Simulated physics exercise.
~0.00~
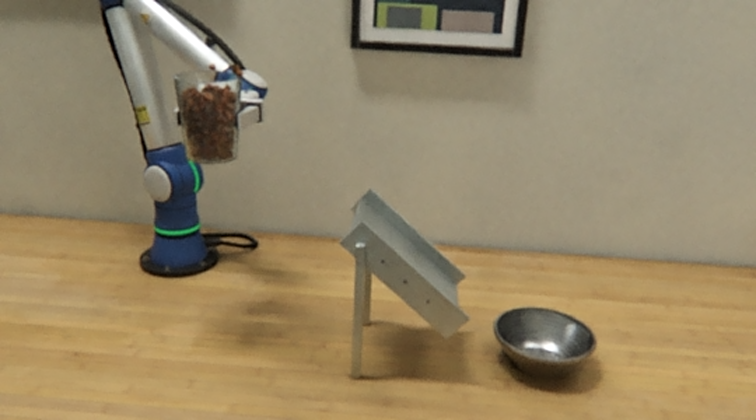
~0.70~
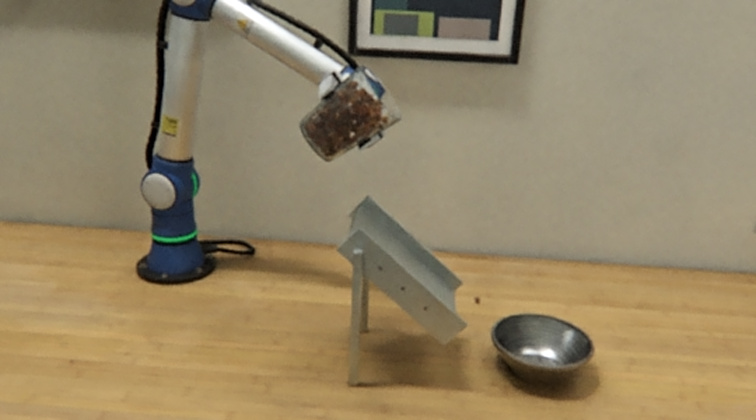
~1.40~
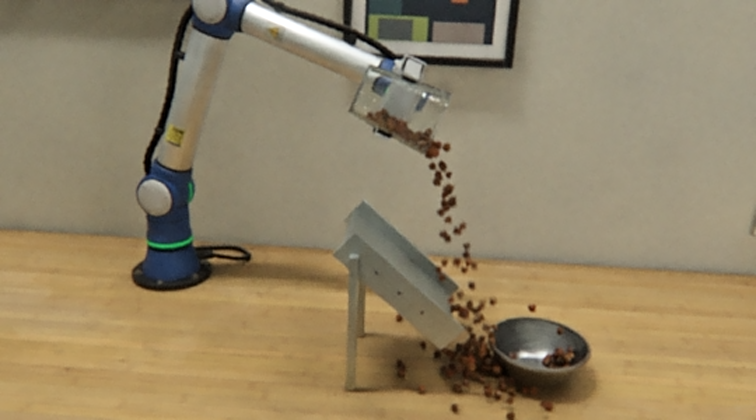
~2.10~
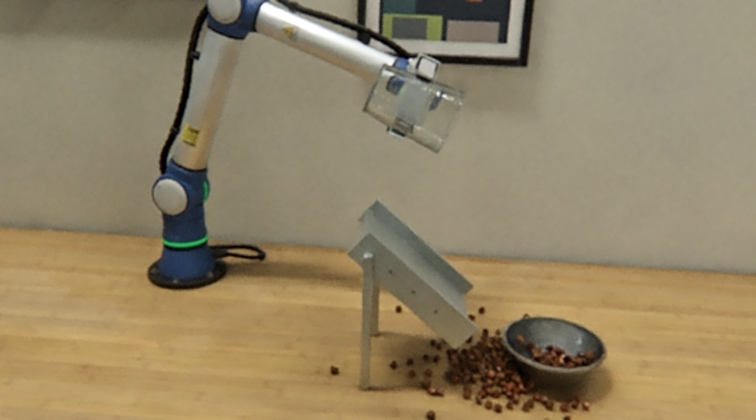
The footage shows a robotic arm moving a clear cup of brown pellets to the right above a sloped metal chute and tipping it, so the pellets pour down near the chute's lower end, most scattering on the wooden table and the rest landing in a metal bowl.
